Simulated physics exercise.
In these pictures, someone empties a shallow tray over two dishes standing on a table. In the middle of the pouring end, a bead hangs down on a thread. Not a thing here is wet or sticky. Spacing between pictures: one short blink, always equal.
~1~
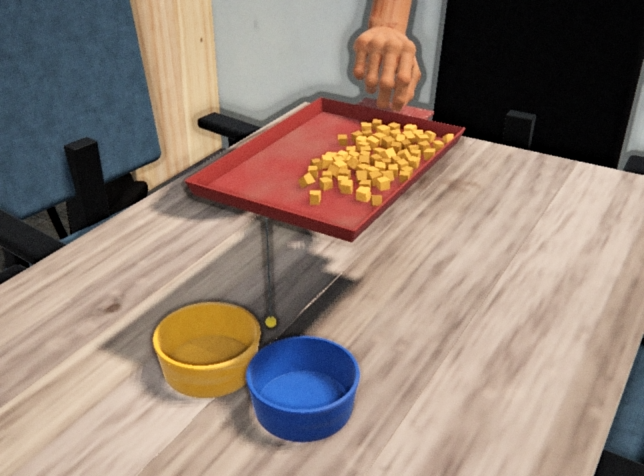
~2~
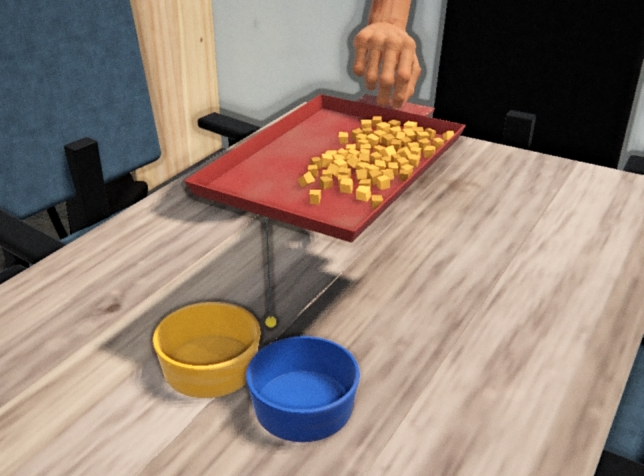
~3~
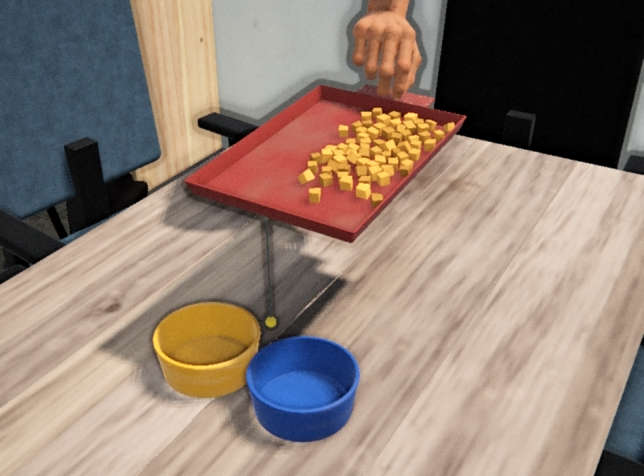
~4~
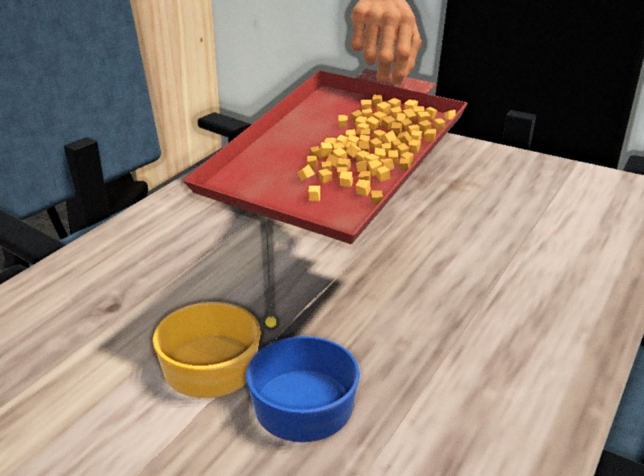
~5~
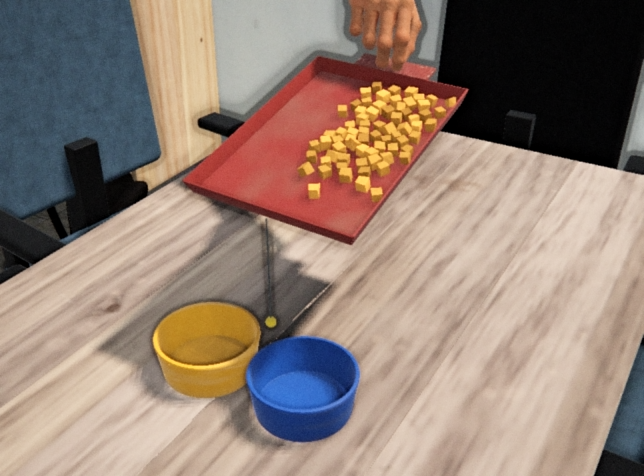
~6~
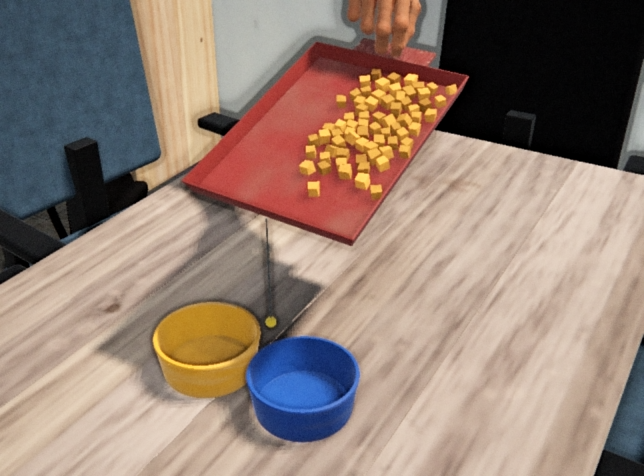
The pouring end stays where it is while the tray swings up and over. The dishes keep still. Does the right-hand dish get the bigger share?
Yes, I'd say the right dish gets the lion's share of it.
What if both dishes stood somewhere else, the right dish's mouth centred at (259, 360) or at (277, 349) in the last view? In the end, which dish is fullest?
Results - the dish on the right side first, the dish on the right side second.
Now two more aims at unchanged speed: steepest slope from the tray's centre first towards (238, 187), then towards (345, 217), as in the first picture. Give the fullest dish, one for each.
Case one: The dish to the left. Case two: The dish to the right.
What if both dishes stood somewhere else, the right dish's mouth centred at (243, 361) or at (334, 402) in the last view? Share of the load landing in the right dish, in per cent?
About 50 and 50 per cent respectively.
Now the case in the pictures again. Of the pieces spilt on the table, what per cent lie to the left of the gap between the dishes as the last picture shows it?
Roughly 60 %.
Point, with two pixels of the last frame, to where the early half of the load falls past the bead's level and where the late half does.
(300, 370) for the early half, (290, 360) for the late half.
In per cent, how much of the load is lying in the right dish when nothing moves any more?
About 70 per cent.
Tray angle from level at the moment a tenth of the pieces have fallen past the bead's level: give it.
It sits at roughly 70°.
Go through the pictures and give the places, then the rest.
In the first frame, corners of the pouring end at (193, 179) and (352, 226), level; middle of the load at (376, 161), croutons; left dish at (176, 376); right dish at (274, 419); bead on its thread at (271, 322).
In the second frame, corners of the pouring end at (193, 179) and (352, 226), level; middle of the load at (376, 159).
In the third frame, corners of the pouring end at (192, 179) and (351, 228), tipped barely, lowest at the right corner; middle of the load at (376, 153).
In the fourth frame, corners of the pouring end at (191, 179) and (351, 229), tipped a little, lowest at the right corner; middle of the load at (376, 145).
In the fifth frame, corners of the pouring end at (191, 179) and (351, 231), tipped a little, lowest at the right corner; middle of the load at (376, 137).
In the sixth frame, corners of the pouring end at (190, 178) and (350, 233), tipped clearly, lowest at the right corner; middle of the load at (375, 130); left dish at (176, 376); right dish at (274, 419).
Soon after the last picture, tray tipped steeply; most on the tray; a stray few in the right dish; a small part in the air.
A little later, tray tipped right over; about two thirds on the tray; about a quarter in the right dish; a small part in the left dish; a small part outside both; a stray few in the air.
Later still, tray tipped past a quarter turn; about two thirds in the right dish; a small part in the left dish; about a quarter outside both.
At rest, tray tipped past a quarter turn; about two thirds in the right dish; a small part in the left dish; about a quarter outside both.
